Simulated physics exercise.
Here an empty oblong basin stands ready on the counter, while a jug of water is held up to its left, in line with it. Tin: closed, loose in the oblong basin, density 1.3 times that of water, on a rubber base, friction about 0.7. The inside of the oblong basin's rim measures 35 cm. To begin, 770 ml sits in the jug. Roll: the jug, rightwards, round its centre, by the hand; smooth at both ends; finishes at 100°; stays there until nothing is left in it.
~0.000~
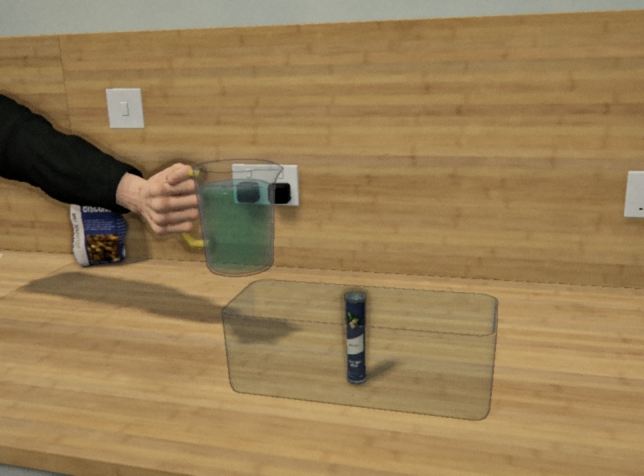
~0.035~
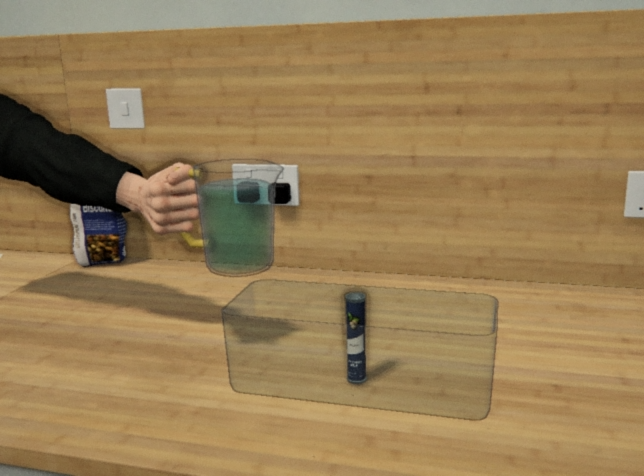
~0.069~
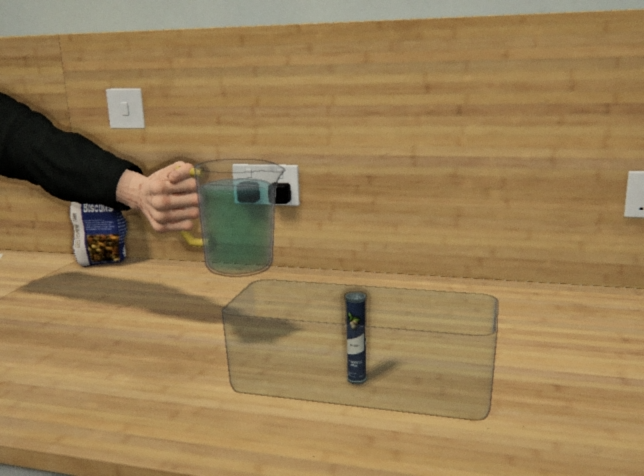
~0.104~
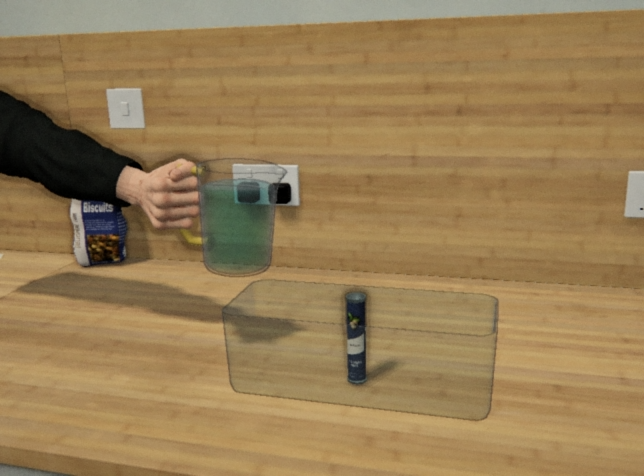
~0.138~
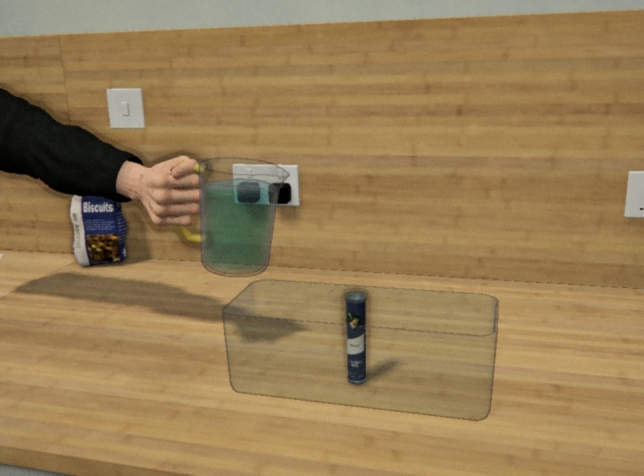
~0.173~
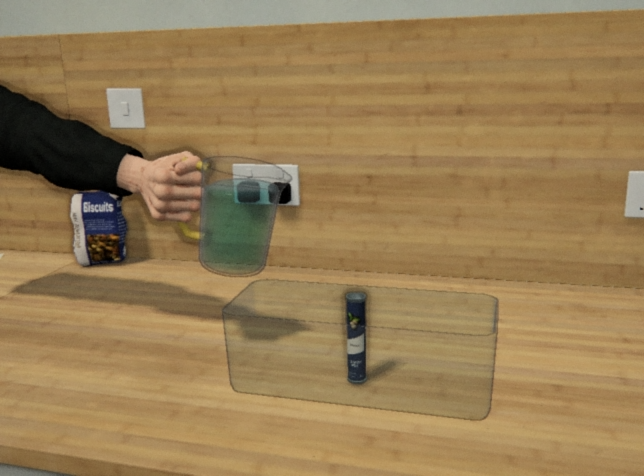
A hand holding a clear jug of bluish-green water stays almost still, then slowly begins tilting it to the right, above and left of a transparent oblong basin where a dark blue tin stands upright on the wooden counter.
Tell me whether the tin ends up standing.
Most likely it will capsize.
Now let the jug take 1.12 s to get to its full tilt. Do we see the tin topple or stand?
So the tin will tip over.
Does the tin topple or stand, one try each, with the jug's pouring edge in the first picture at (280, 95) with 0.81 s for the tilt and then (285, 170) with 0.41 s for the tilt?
Trial 1 - tin tips; trial 2 - tin tips.
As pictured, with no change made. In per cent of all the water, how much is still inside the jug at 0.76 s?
Close to 40 percent of the whole amount.
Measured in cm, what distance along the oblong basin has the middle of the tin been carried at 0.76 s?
Around 3 cm.
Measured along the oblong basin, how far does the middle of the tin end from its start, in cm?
In the end the tin's centre has shifted about 10.0 centimetres.
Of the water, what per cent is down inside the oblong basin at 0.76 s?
Near 44 in a hundred.
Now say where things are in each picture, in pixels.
In the first picture, it leans 0°; its right rim is at (283, 168); the water meets the walls at (203, 184) and (272, 186); the oblong basin's rim runs from (238, 297) to (496, 316); the tin's top is at (355, 300).
In the second picture, it leans 0°; its right rim is at (283, 168); the water meets the walls at (204, 184) and (272, 186).
In the third picture, it leans 2°; its right rim is at (284, 170); the water meets the walls at (205, 183) and (273, 187).
In the fourth picture, it leans 4°; its right rim is at (286, 172); the water meets the walls at (206, 183) and (274, 187).
In the fifth picture, it leans 7°; its right rim is at (289, 175); the water meets the walls at (207, 183) and (276, 188).
In the sixth picture, it leans 11°; its right rim is at (292, 179); the water meets the walls at (209, 185) and (279, 188).
By 0.51 s the tilt is 71° and 86 per cent is still to pour; the tin stands where it began.
By 0.76 s the tilt is 99° and 40 per cent is still to pour; the tin leans 26°.
By 1.03 s the tilt is 100° and 8 per cent is still to pour; the tin lies on its side.
By 1.31 s the tilt is 100° and 1 per cent is still to pour; the tin lies on its side.
At rest the tin lies on its side.
